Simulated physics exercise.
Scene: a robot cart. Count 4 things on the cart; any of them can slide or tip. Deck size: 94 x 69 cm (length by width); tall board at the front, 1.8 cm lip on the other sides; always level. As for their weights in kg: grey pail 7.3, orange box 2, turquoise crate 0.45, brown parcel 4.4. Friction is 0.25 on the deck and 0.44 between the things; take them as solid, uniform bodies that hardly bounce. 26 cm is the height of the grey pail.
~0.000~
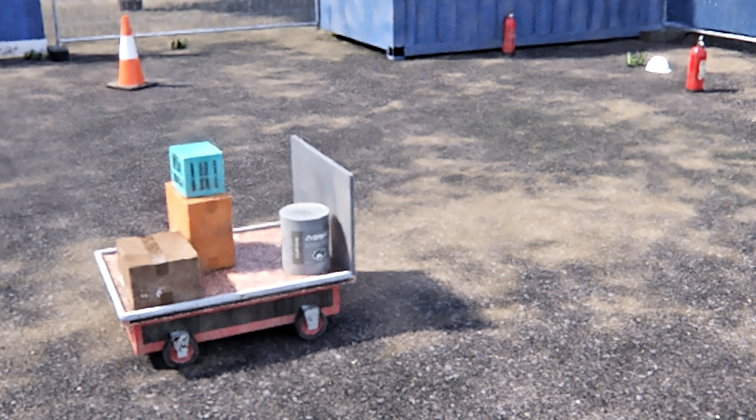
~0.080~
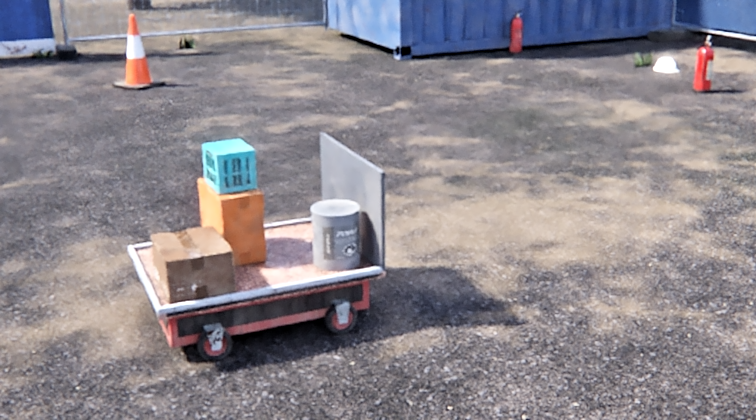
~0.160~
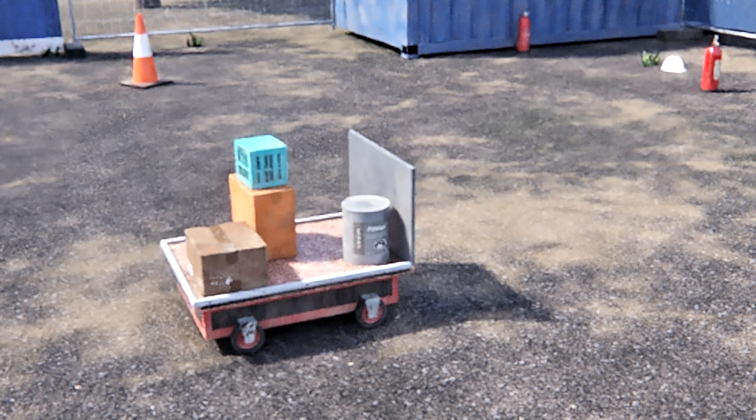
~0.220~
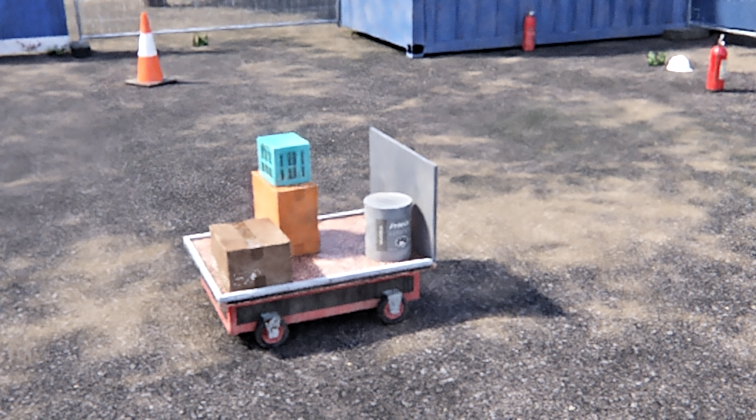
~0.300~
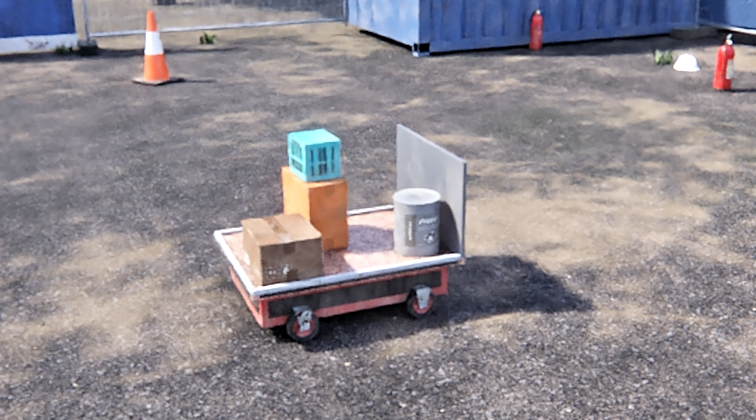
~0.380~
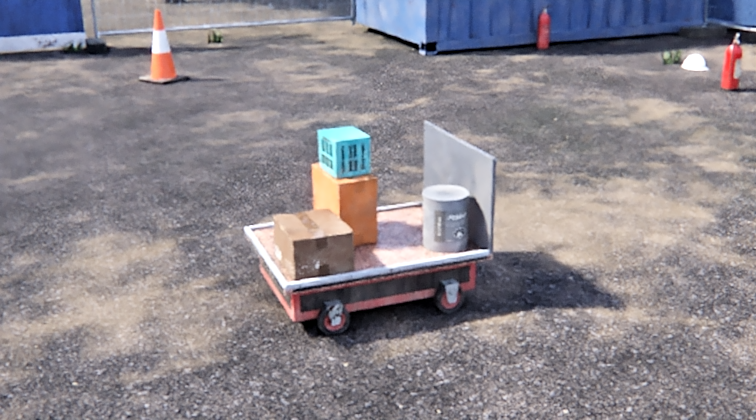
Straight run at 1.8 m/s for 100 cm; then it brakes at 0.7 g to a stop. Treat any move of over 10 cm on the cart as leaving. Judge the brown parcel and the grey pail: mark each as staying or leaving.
Brown parcel: Leaving; grey pail: Staying.
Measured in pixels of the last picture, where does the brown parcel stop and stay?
It settles at around (507, 214).
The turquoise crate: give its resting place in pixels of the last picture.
Look near (528, 130) and you'll find it.
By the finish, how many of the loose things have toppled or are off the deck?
The number here is 0.
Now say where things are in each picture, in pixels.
Cart 0 cm along; brown parcel (158, 269); grey pail (306, 239), in the first frame.
Cart 14 cm along; orange box (232, 219); turquoise crate (230, 166), in the second frame.
Cart 29 cm along; orange box (263, 215); turquoise crate (261, 162), in the third frame.
Cart 40 cm along; orange box (286, 211); turquoise crate (284, 159), in the fourth frame.
Cart 54 cm along; orange box (315, 207); turquoise crate (314, 156), in the fifth frame.
Cart 68 cm along; brown parcel (313, 244); grey pail (445, 219), in the sixth frame.
Around 0.68 s, cart 117 cm along; brown parcel shifted 3 cm near (421, 227); grey pail shifted 3 cm near (543, 204); turquoise crate shifted 4 cm.
Around 0.88 s, cart 124 cm along, stopped; brown parcel shifted 22 cm near (469, 219); grey pail shifted 3 cm near (554, 202); turquoise crate shifted 23 cm.
Around 1.08 s, cart 124 cm along, stopped; brown parcel shifted 37 cm near (497, 215); grey pail shifted 3 cm near (554, 202); turquoise crate shifted 40 cm.
Finally (1.6 s), not toppled but over 10 cm from the start, orange box, turquoise crate and brown parcel; the last one still in place (within 10 cm). In the last view, brown parcel near (507, 214), grey pail near (554, 202).
